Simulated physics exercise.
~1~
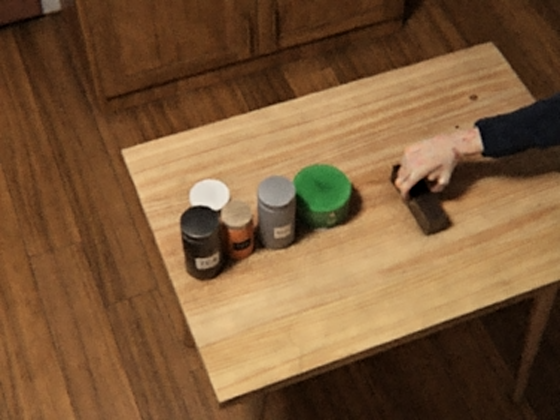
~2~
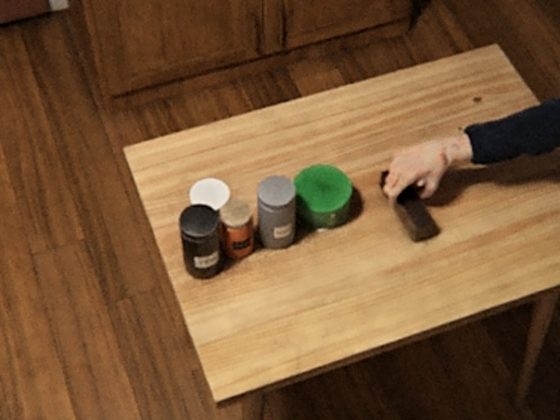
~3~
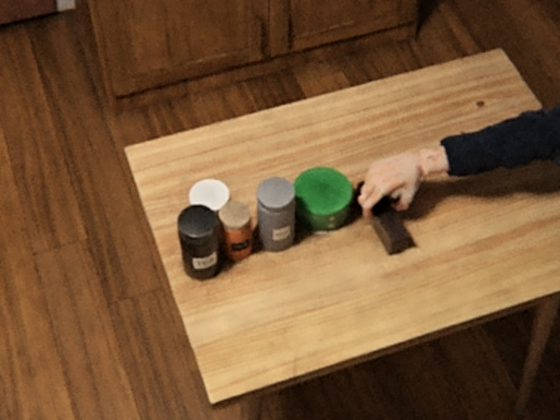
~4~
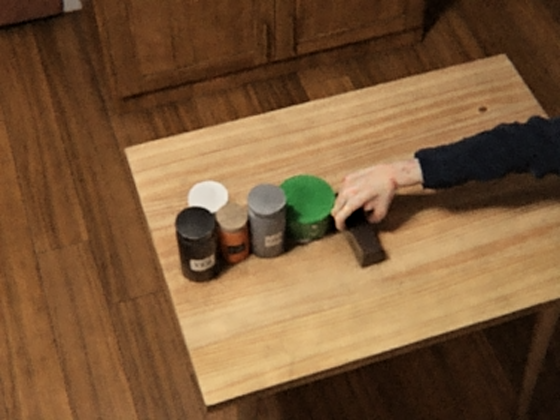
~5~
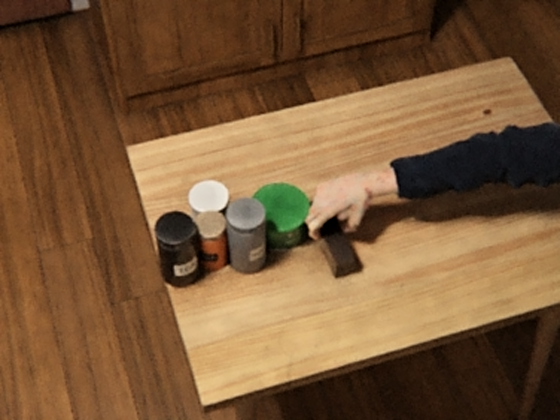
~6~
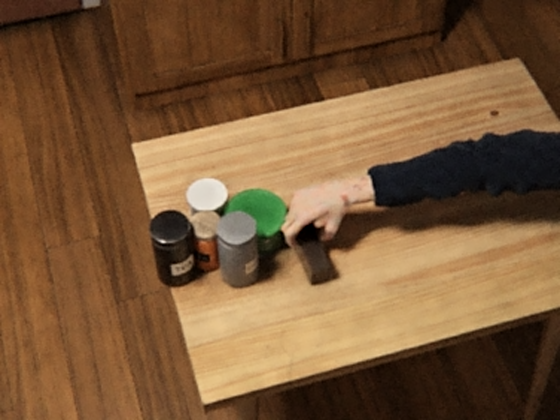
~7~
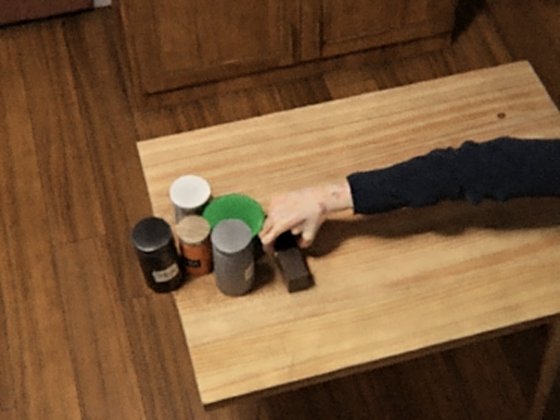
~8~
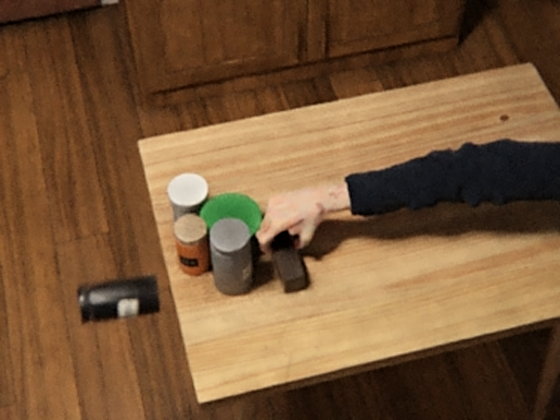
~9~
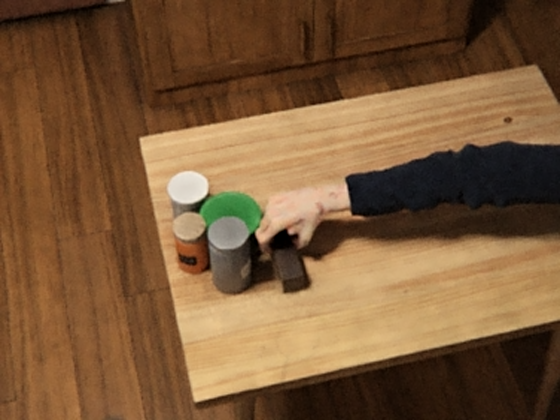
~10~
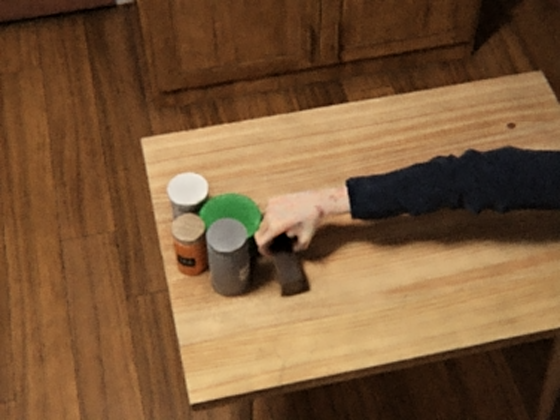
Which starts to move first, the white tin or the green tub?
The green tub starts to move first. The white tin stays still until later in the push.
